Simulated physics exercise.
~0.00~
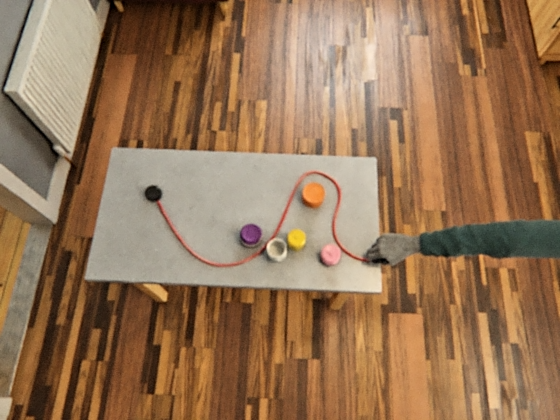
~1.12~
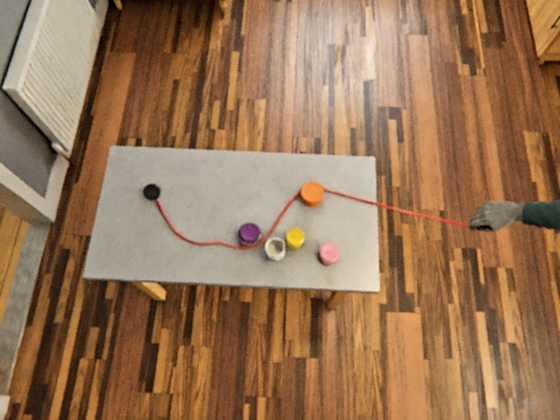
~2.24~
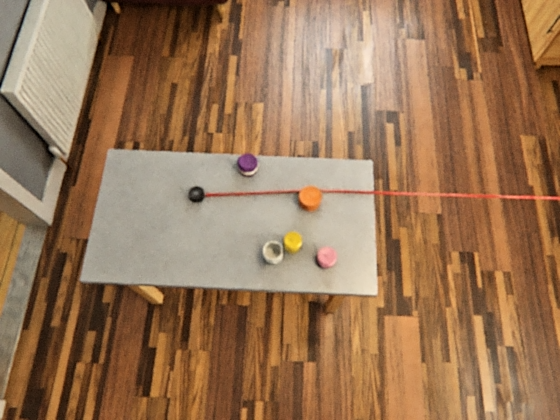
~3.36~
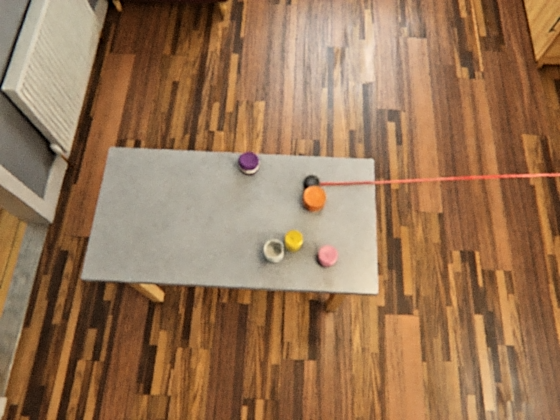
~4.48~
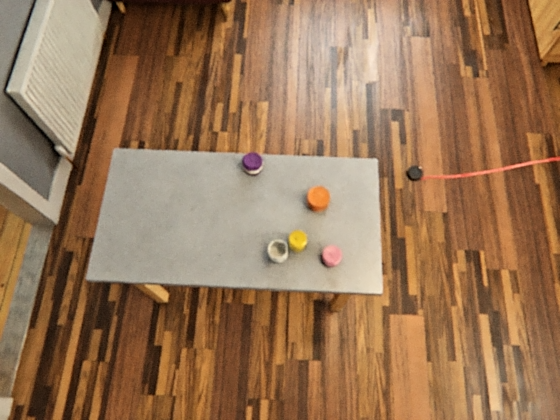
On a grey table, a gloved hand pulls a black pad off by its red cord, shifting a purple jar.
